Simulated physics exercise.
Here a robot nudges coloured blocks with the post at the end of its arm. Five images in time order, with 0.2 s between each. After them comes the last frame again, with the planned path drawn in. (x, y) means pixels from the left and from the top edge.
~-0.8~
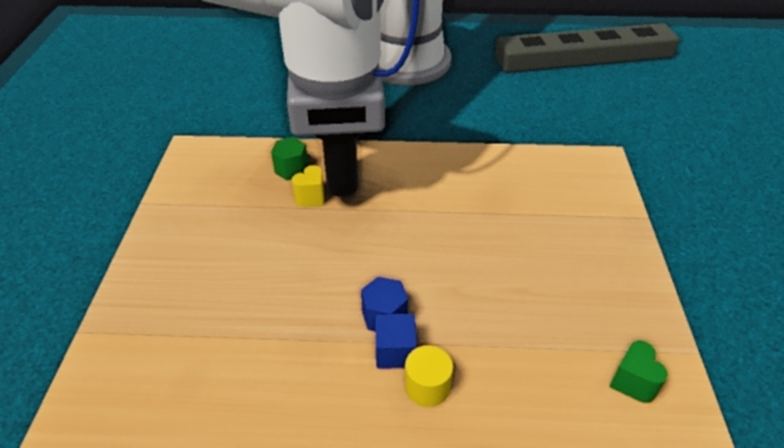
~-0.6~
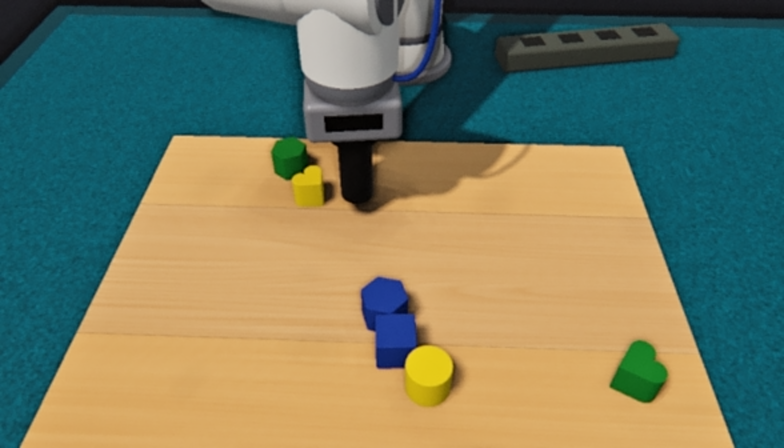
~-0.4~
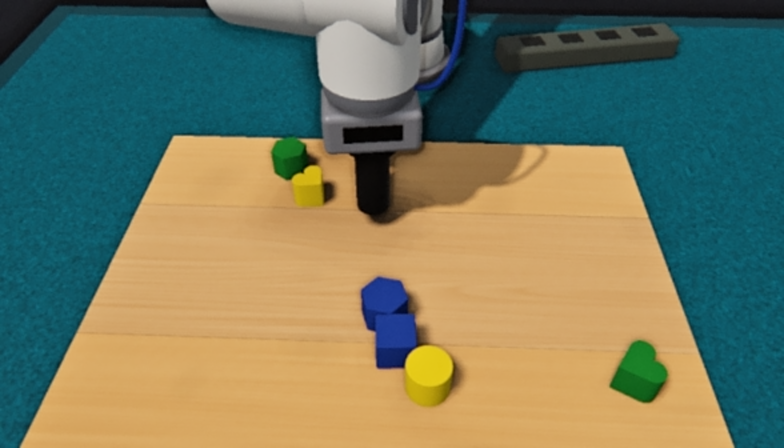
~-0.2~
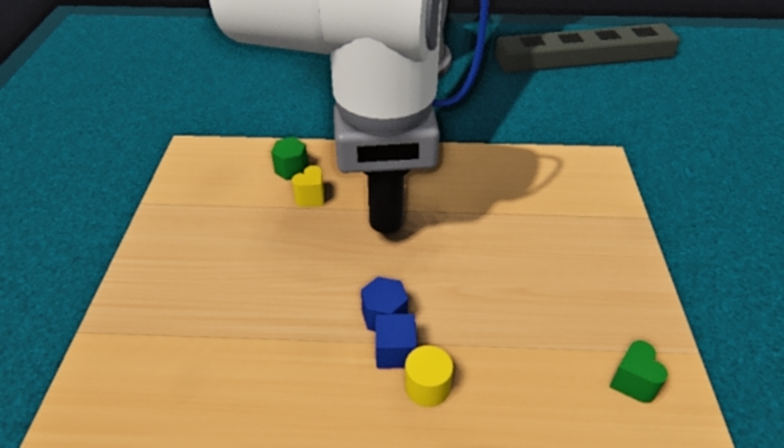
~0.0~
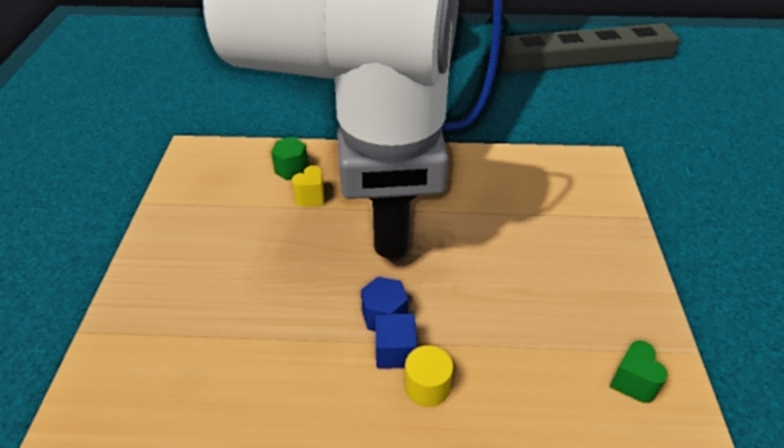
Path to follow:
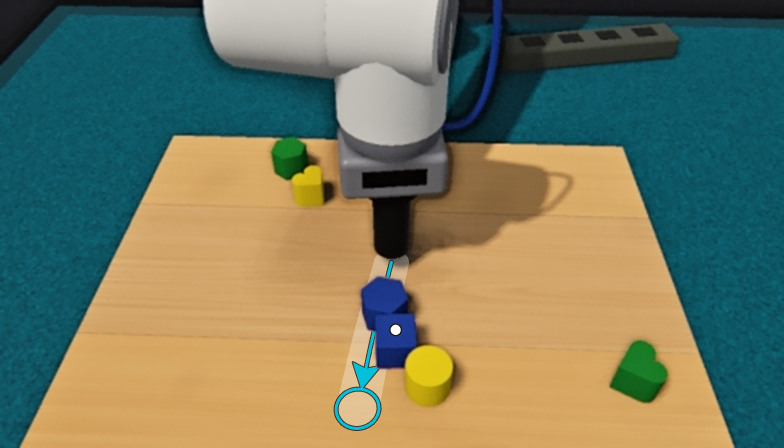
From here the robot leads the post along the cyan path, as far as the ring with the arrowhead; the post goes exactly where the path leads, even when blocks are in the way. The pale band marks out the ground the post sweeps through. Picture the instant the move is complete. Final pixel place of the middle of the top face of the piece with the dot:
The piece with the dot ends near (416, 414).
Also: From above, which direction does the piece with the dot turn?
Seen from overhead, it turns anticlockwise.
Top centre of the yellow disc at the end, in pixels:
It should be at (459, 396) by then.
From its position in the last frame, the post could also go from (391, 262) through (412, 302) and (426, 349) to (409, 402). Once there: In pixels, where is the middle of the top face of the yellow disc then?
Just about (434, 419).
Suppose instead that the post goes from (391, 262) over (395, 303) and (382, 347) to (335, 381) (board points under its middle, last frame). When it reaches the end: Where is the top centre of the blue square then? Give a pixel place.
I'd expect the centre of its top face to be at (385, 377).
The line goes straight from (391, 262) to (358, 408); the dot is on the blue square.
The first path, step by step. One third of the way, post at (380, 290); blue six-sided block at (379, 317); blue square at (399, 352), turned 30° anticlockwise; yellow disc at (440, 378).
Two thirds of the way, post at (368, 338); blue six-sided block at (366, 370), turned 20° anticlockwise; blue square at (408, 394), turned 75° anticlockwise; yellow disc at (457, 394).
At the end, post at (356, 394); blue six-sided block at (353, 432), turned 20° anticlockwise; blue square at (416, 414), turned 120° anticlockwise; yellow disc at (459, 396).
